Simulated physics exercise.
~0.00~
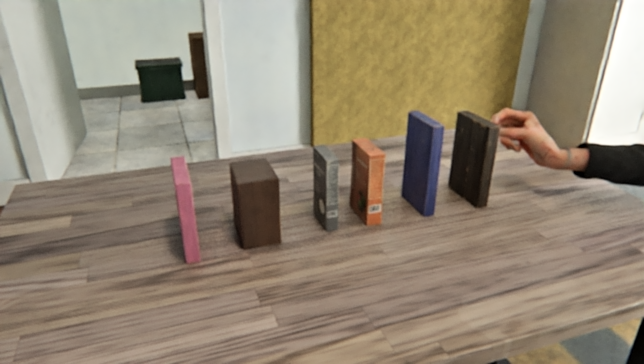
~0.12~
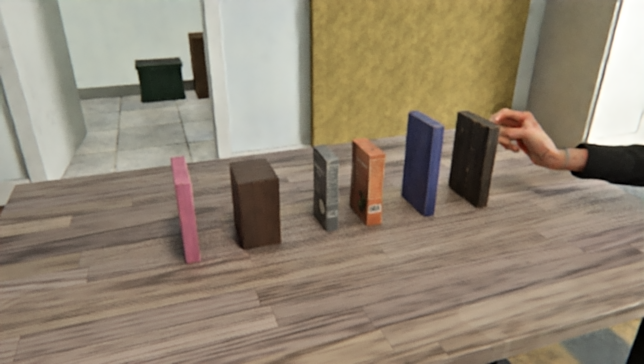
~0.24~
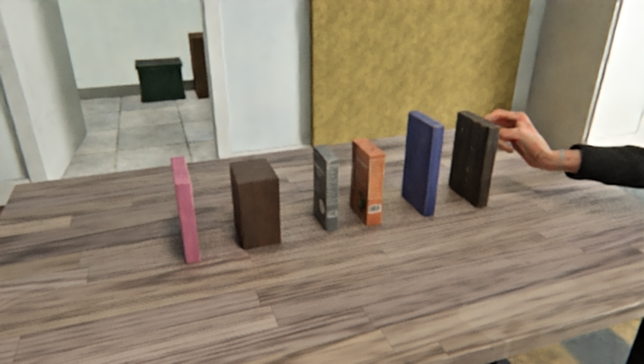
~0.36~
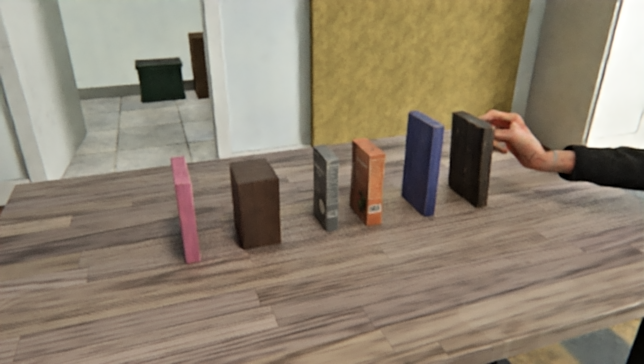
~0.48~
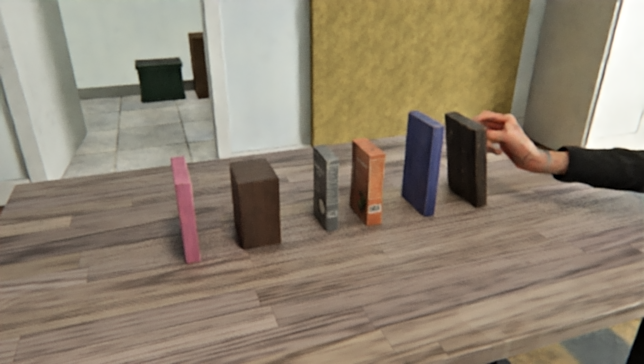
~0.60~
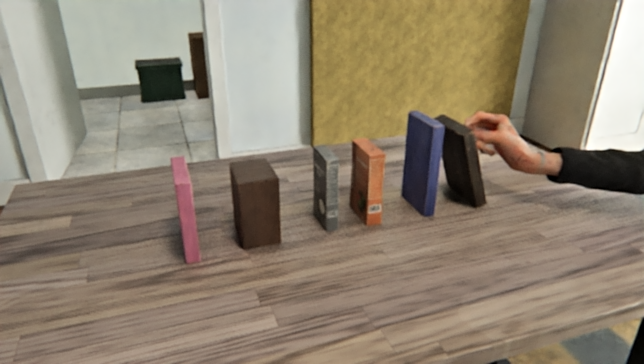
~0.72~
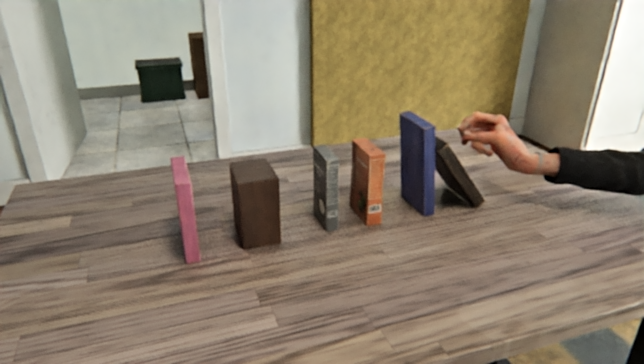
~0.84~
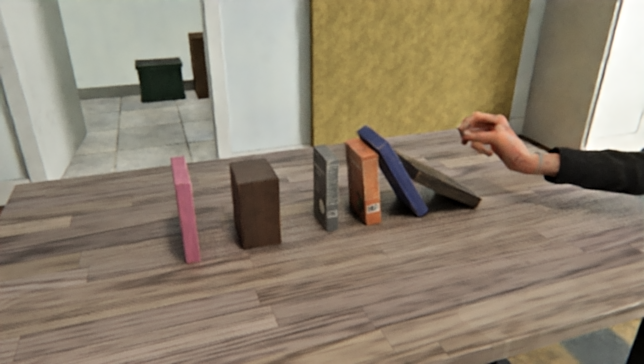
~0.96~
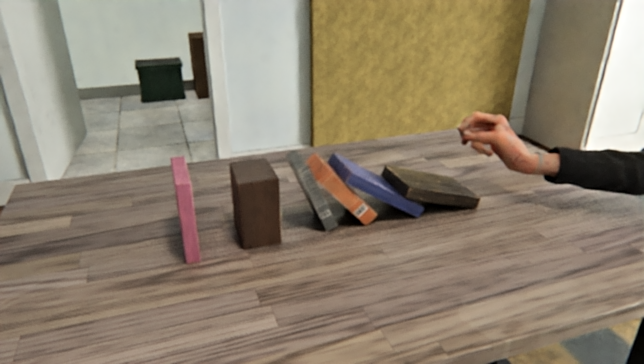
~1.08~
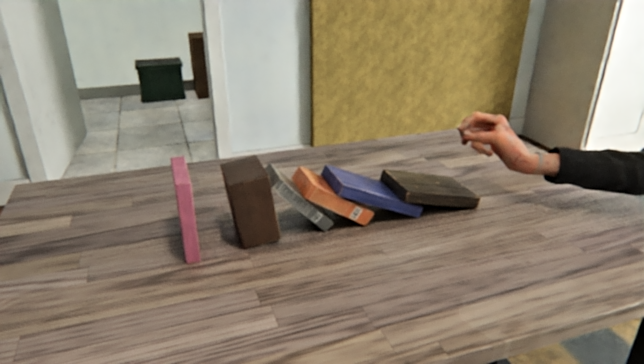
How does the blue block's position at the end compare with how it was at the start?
At the start the blue block stands upright on the table, but by the end it has been knocked over to the left and is on its side.
